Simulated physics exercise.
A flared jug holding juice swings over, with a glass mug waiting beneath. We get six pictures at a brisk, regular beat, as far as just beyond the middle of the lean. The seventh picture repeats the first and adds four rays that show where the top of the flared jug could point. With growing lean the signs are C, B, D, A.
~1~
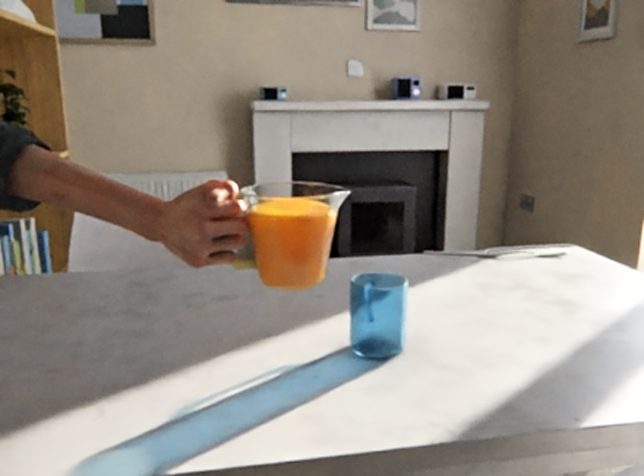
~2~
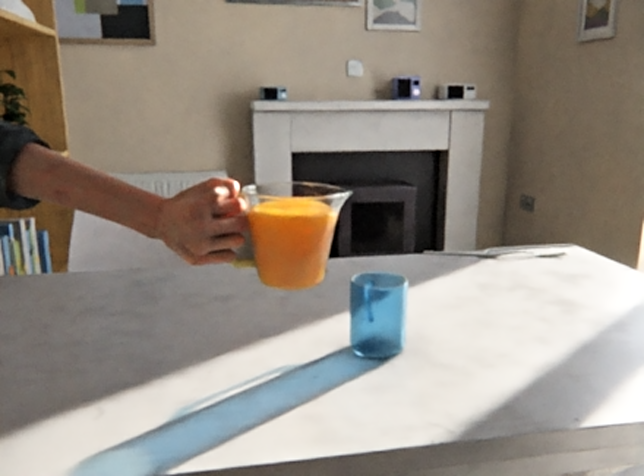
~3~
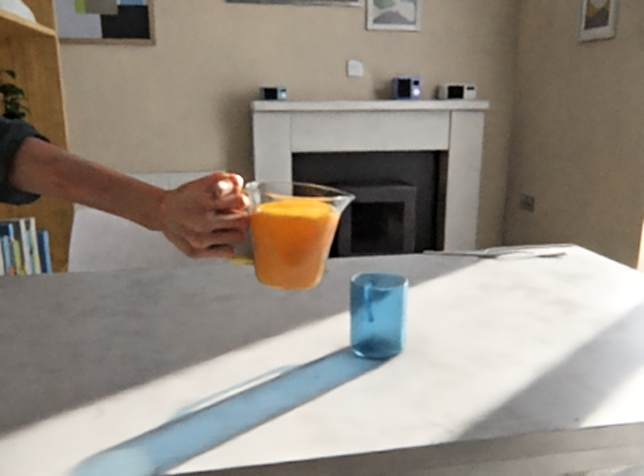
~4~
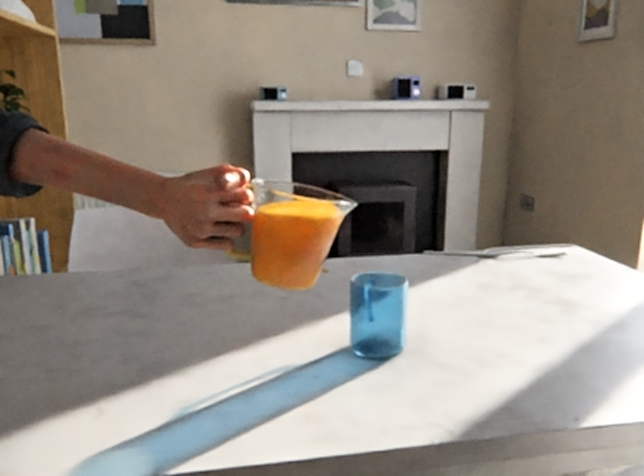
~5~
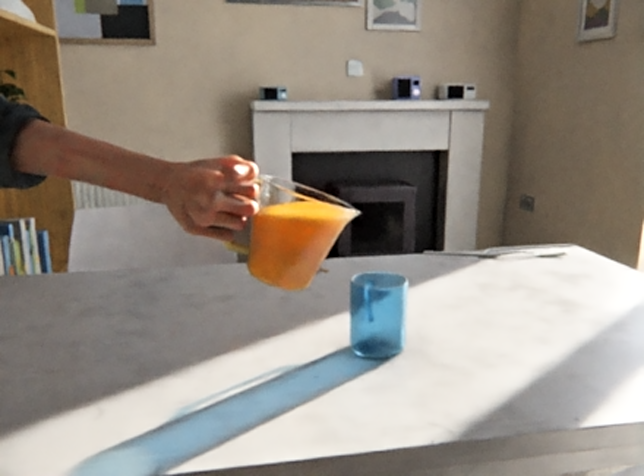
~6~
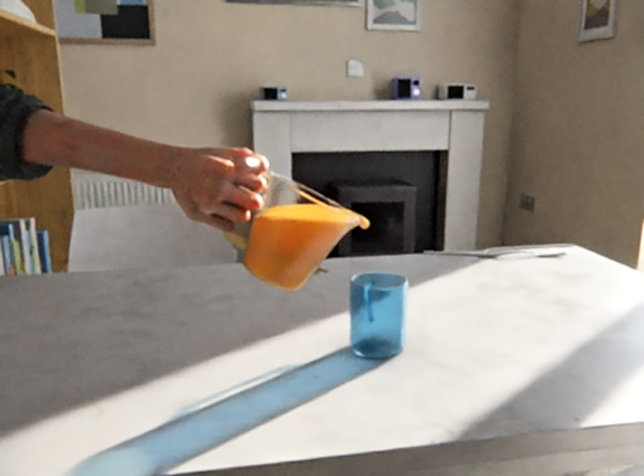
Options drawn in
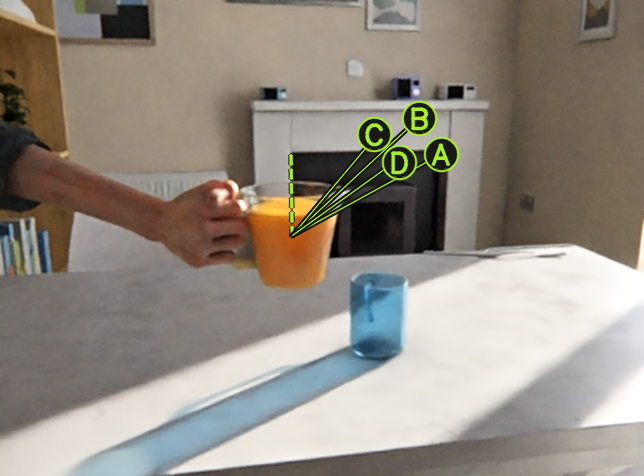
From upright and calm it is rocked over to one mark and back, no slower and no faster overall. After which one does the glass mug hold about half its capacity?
Choose C.
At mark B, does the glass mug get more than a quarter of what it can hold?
Yes.
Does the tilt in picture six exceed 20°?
Yes, it does.
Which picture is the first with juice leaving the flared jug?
In picture 6.
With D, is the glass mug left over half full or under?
Over.
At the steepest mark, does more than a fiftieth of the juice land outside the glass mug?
Yes.
On the marked copy, A at (426, 162); B at (406, 129); C at (365, 149); D at (383, 170).
With A, the glass mug ends with about 94 % of what it can hold; 13 % of the juice is spilt.
With B, the glass mug ends with about 68 % of what it can hold.
With C, the glass mug ends with about 47 % of what it can hold.
With D, the glass mug ends with about 92 % of what it can hold.
